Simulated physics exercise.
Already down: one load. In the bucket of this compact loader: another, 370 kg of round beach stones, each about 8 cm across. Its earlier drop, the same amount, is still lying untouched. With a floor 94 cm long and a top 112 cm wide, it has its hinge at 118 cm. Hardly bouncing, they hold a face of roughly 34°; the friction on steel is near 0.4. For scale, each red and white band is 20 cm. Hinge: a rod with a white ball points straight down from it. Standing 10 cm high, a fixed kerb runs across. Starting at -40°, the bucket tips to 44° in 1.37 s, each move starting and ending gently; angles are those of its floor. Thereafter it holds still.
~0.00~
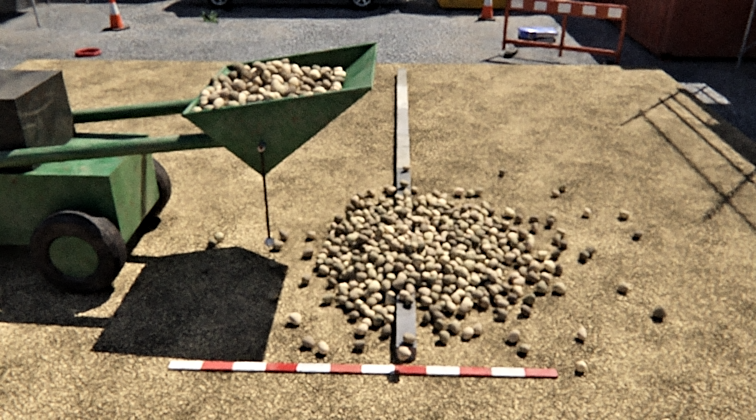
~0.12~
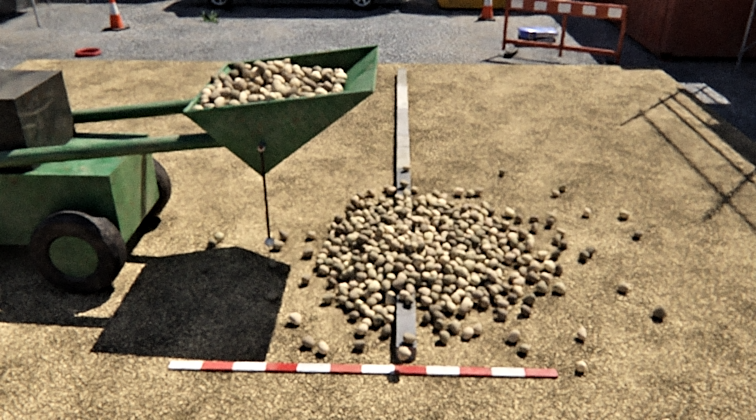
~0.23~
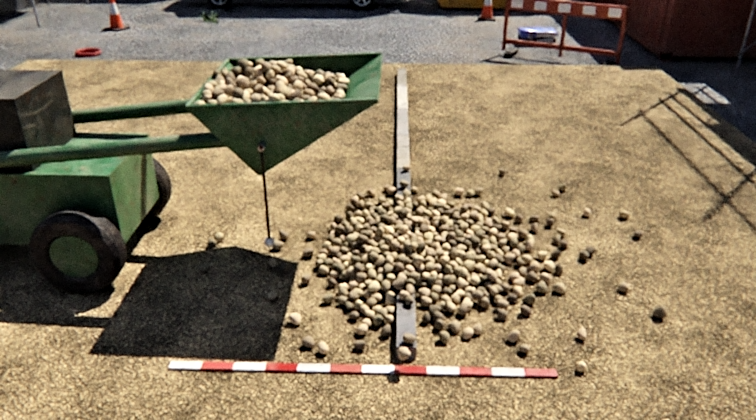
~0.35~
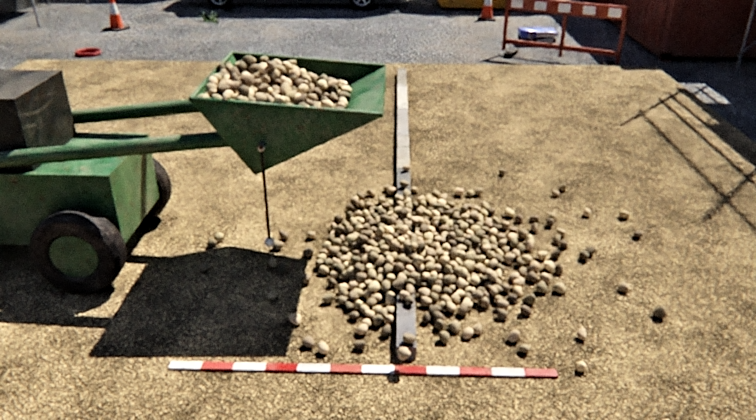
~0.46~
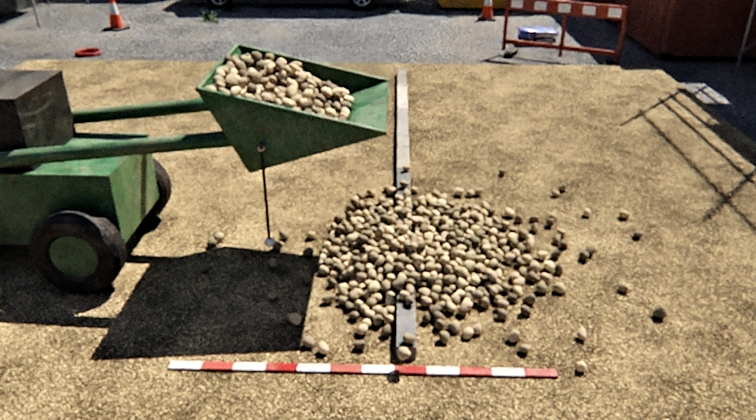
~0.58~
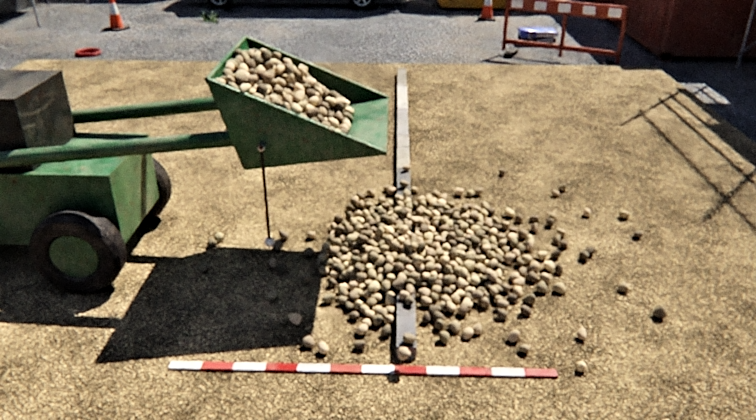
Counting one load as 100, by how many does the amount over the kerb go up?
By about 39 out of 100.
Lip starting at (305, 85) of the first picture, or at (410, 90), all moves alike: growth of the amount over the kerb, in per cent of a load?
0 % and 80 %.
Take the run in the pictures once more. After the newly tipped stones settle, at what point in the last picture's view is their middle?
They settle centred around (392, 241).
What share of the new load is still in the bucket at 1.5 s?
Close to 30 in a hundred.
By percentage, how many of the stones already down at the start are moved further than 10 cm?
Close to 20 in a hundred of them.
After 1.0 s the floor is at 31°; in per cent of one load, 99 in the bucket, 48 on this side of the kerb, 53 over the kerb; the foremost stones are at (632, 254).
After 1.5 s the floor is at 44°; in per cent of one load, 31 in the bucket, 111 on this side of the kerb, 59 over the kerb; the foremost stones are at (632, 254).
After 1.8 s the floor is at 44°; in per cent of one load, 0 in the bucket, 115 on this side of the kerb, 86 over the kerb; the foremost stones are at (632, 254).
After 4.4 s the floor is at 44°; in per cent of one load, 0 in the bucket, 108 on this side of the kerb, 92 over the kerb; the foremost stones are at (632, 254). Net gain over the kerb, 39.
